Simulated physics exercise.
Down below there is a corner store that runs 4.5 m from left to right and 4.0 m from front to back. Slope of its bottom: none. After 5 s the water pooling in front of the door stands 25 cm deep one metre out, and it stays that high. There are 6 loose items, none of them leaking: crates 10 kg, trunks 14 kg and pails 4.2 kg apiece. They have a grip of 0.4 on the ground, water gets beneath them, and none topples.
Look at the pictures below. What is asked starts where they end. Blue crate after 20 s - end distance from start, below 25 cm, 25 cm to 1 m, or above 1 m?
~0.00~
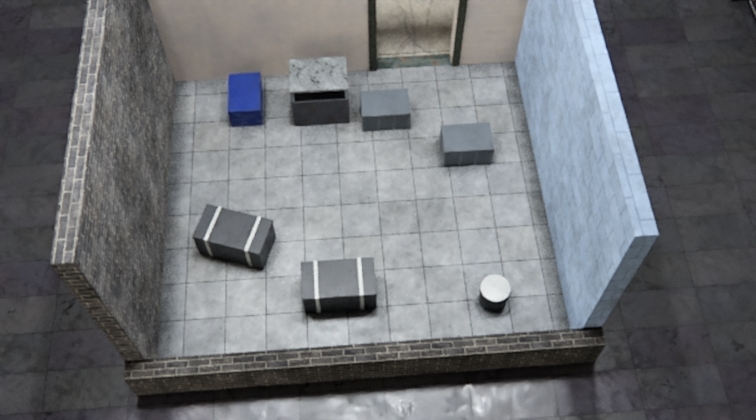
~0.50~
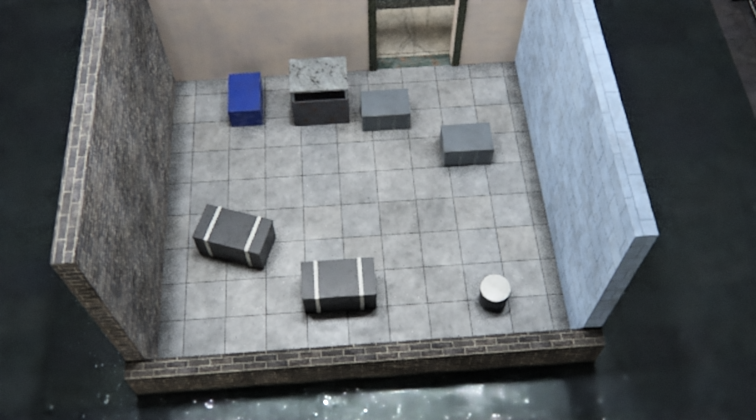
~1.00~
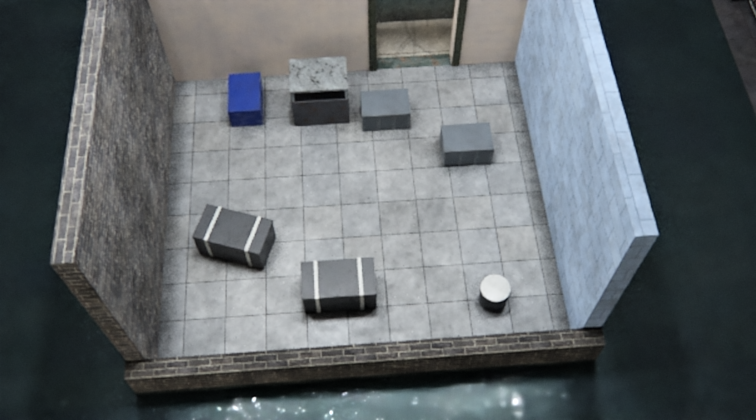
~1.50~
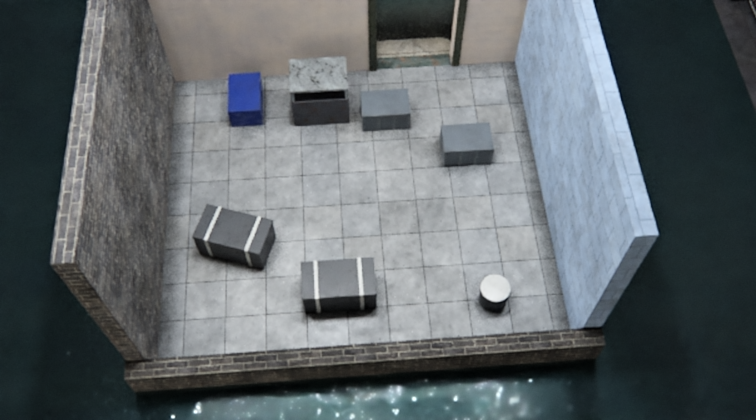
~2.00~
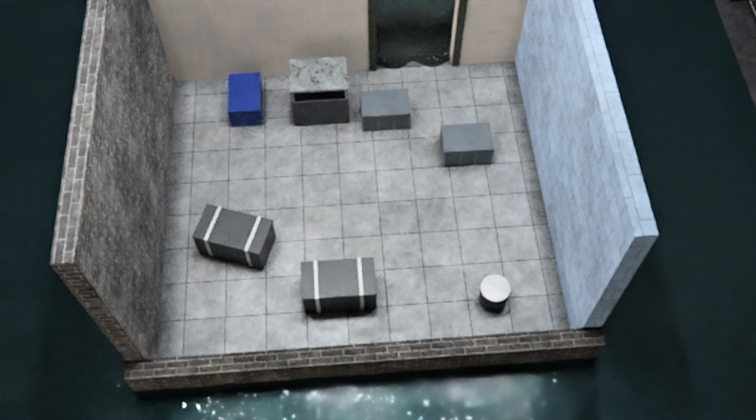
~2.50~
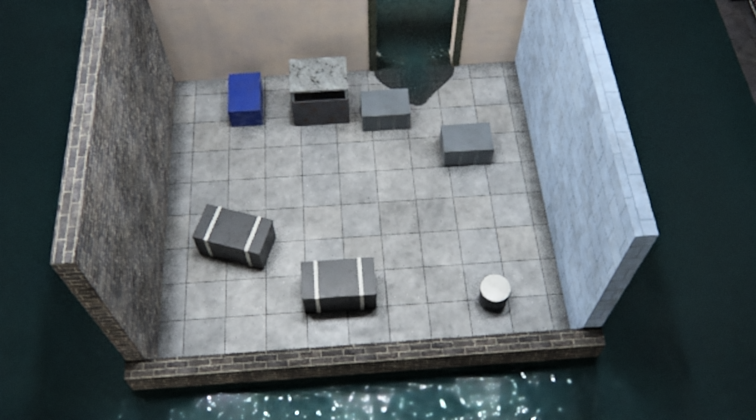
25 cm to 1 m.
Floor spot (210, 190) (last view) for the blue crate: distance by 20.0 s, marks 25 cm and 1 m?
Here it heads a good way off.
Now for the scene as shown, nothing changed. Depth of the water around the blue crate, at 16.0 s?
About 12 cm.
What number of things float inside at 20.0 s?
At that moment it comes to 6.
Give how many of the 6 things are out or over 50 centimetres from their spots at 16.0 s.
By that point, 5.
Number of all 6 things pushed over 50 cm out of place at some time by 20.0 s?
That makes 5.
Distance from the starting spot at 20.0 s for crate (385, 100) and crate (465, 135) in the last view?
First 200 cm, then 350 cm.
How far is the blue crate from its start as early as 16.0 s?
About 40 cm out of place.
After 4.0 s the blue crate is near (244, 92), 0.0 m from its start, aground; 0 afloat.
After 9.0 s the blue crate is near (244, 92), 0.0 m from its start, aground; 4 afloat.
After 16.0 s the blue crate is near (275, 75), 0.4 m from its start, afloat; 6 afloat.
After 20.0 s the blue crate is near (275, 73), 0.4 m from its start, afloat; 6 afloat.
